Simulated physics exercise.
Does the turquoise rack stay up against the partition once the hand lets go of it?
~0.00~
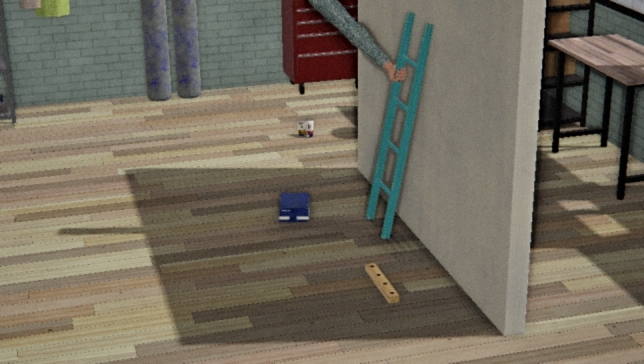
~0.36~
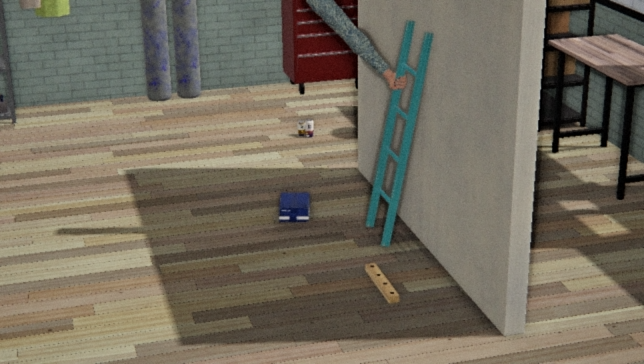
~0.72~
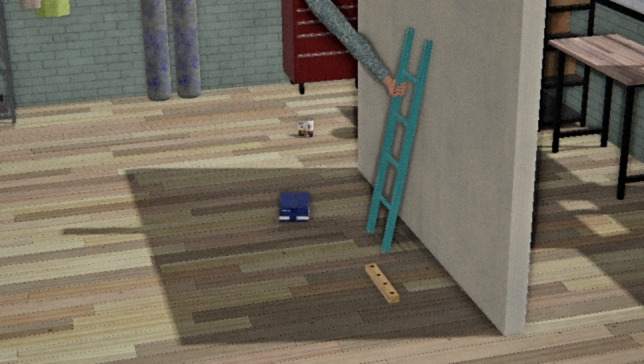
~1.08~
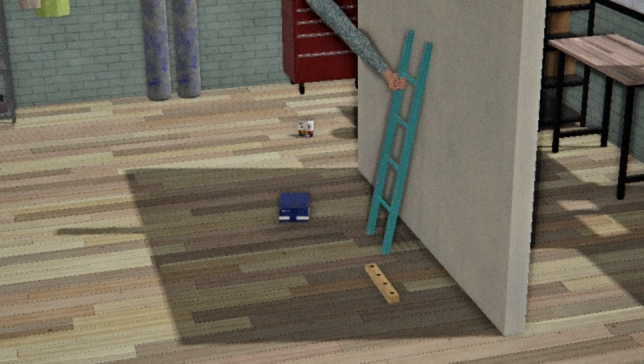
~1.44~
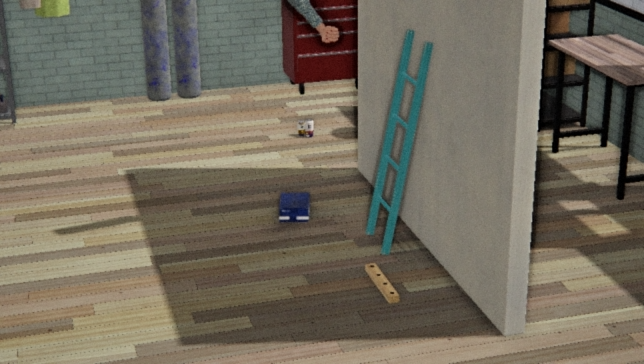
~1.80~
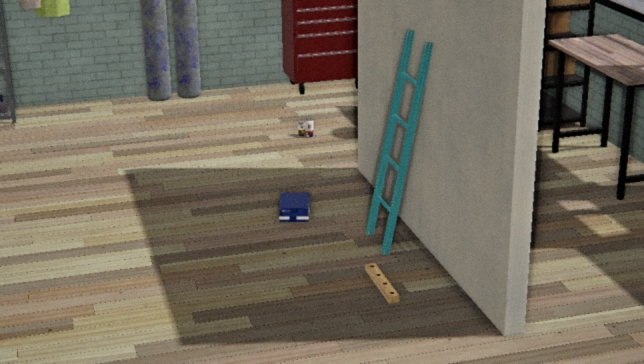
Yes, the turquoise rack stays up, still leaning against the partition after the hand has gone.
